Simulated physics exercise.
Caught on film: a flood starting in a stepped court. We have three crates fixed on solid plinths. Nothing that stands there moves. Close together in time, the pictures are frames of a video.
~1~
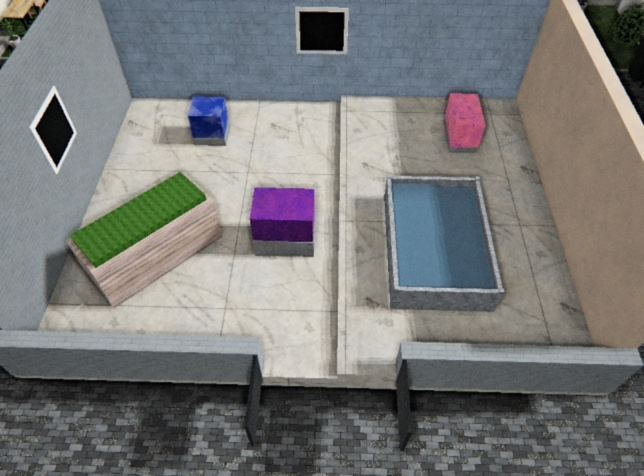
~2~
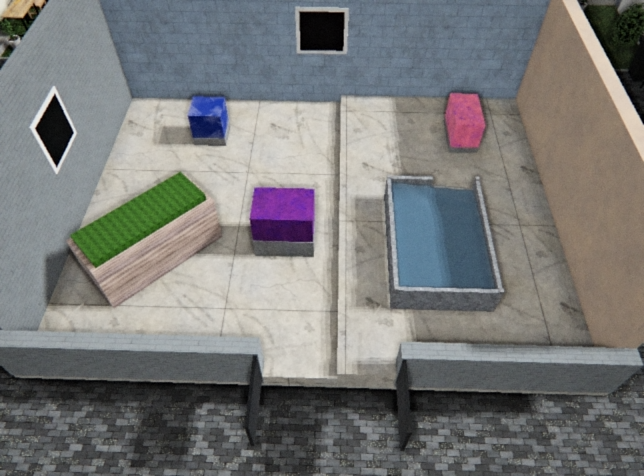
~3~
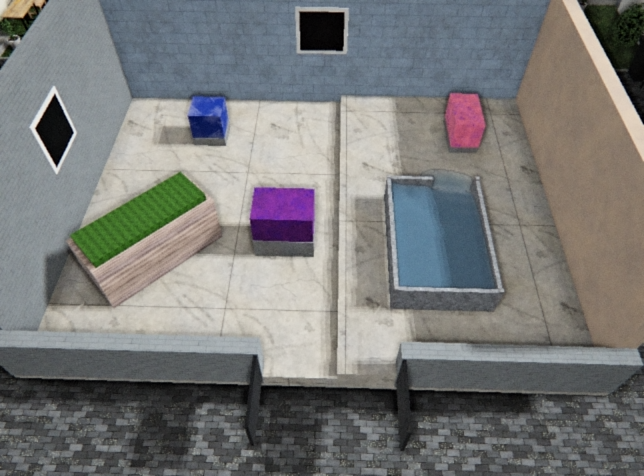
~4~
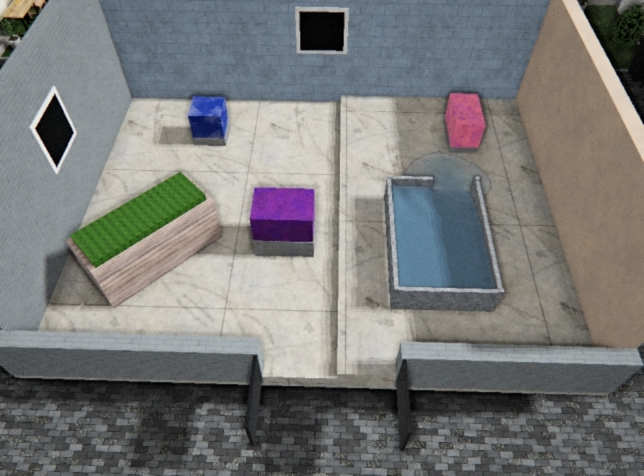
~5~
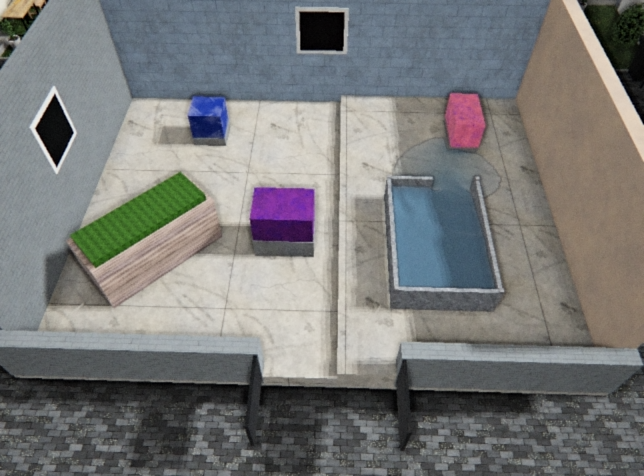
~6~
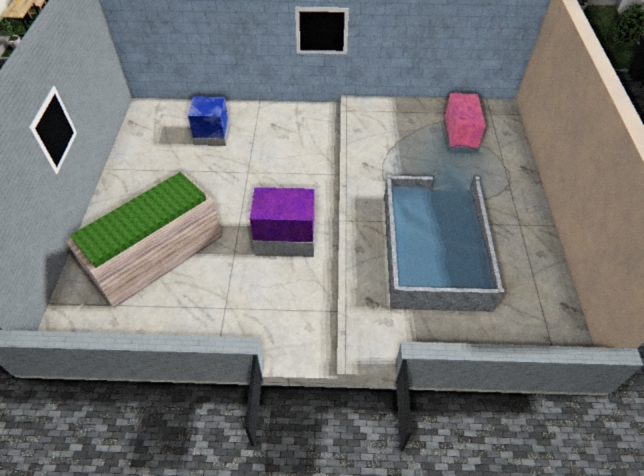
At the start, still water fills an open stone tank on the right side of a walled, stepped court, near a pink block. A gap then appears in the tank's far side, and a thin, clear sheet of water pours out, spreading across the pale floor around the pink block.
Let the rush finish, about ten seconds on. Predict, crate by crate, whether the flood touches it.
My prediction: The pink crate doesn't remain clear of the water all along; the blue crate remains clear of the water all along; the purple crate remains clear of the water all along.
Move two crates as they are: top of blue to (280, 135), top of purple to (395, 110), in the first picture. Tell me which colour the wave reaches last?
I would go with the one in blue.
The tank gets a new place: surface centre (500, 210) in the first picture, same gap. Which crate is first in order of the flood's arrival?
My pick is the pink-painted one.
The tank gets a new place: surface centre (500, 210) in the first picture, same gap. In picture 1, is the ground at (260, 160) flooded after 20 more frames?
Untouched.
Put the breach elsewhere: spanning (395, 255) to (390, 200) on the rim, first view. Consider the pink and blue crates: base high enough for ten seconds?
Pink: Not reached; blue: Not reached.
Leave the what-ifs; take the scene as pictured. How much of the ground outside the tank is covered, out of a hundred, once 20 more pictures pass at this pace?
I reckon 25 per cent or so.
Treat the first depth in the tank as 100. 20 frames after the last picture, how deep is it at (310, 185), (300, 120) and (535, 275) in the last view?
About 0, 10 and 0 percent, in that order.
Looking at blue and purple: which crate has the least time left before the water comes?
My answer: The blue one.
A moment on, water covers 10 % of the floor; the pink crate water round its plinth, the blue crate not reached, the purple crate not reached.
Next, water covers 15 % of the floor; the pink crate water round its plinth, the blue crate not reached, the purple crate not reached.
Then, water covers 25 % of the floor; the pink crate water round its plinth, the blue crate not reached, the purple crate not reached.
Later, water covers 45 % of the floor; the pink crate water round its plinth, the blue crate water round its plinth, the purple crate not reached.
In the end, water covers 70 % of the floor; the pink crate was topped, the blue crate stayed above the water, the purple crate stayed above the water.
